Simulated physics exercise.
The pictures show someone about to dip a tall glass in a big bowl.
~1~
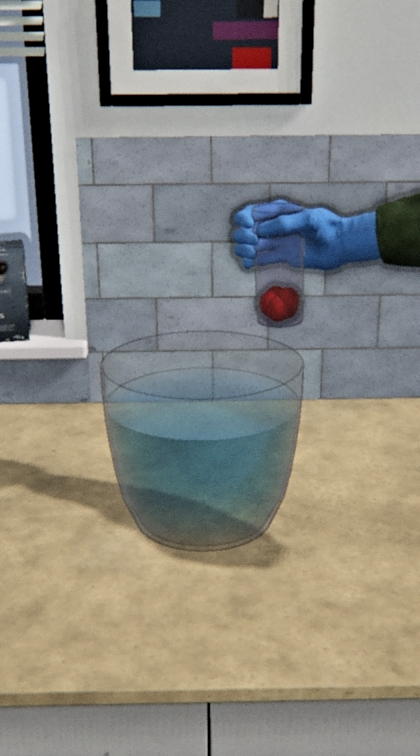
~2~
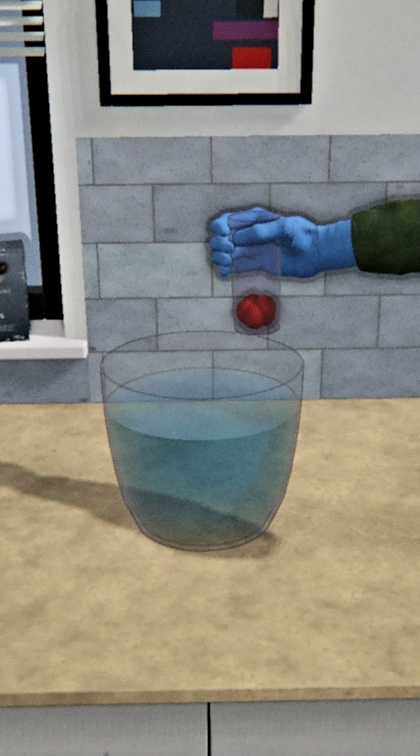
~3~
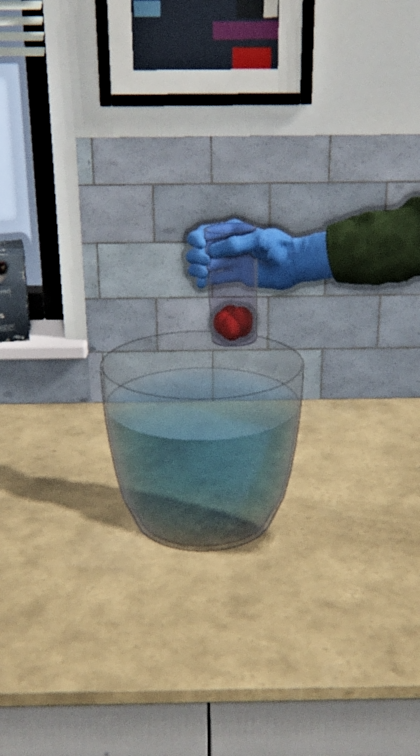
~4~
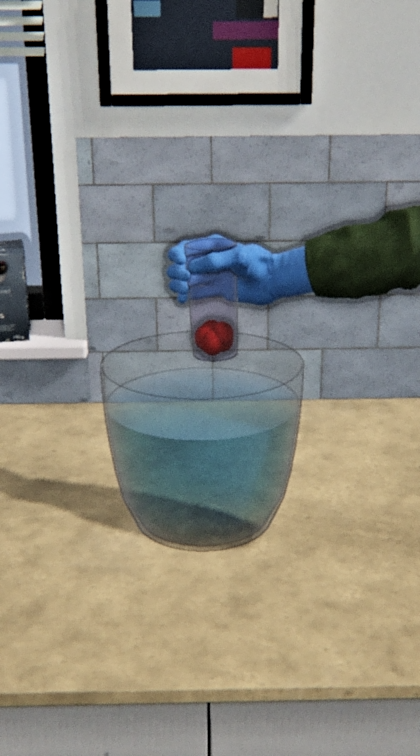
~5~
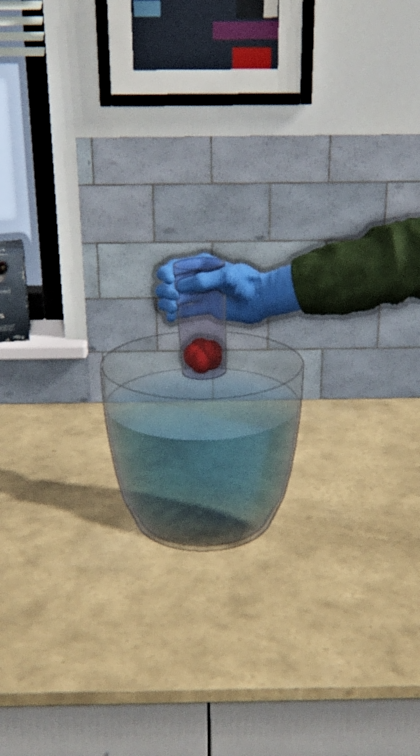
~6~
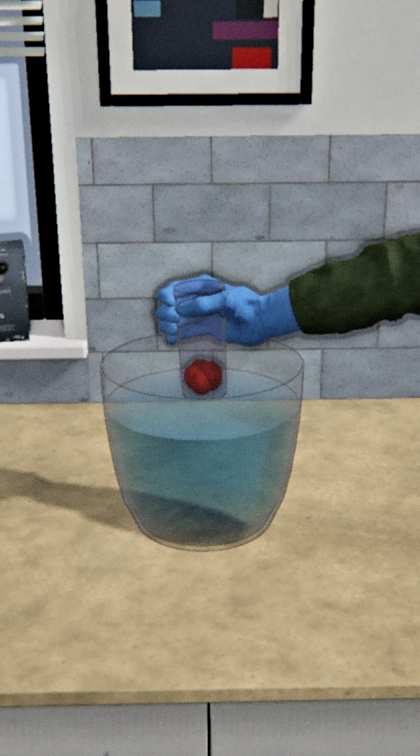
On a kitchen counter sits a big clear bowl of blue water, and a blue-gloved hand holding an upright tall glass with a crumpled red napkin inside moves left above it, then lowers the glass to just over the water.
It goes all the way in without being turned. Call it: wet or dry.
My call: Wet.
Shortly, the tall glass enters the water.
Then, water pours in as the air escapes.
At the finish, the tall glass is under, flooded, and the napkin is wet.
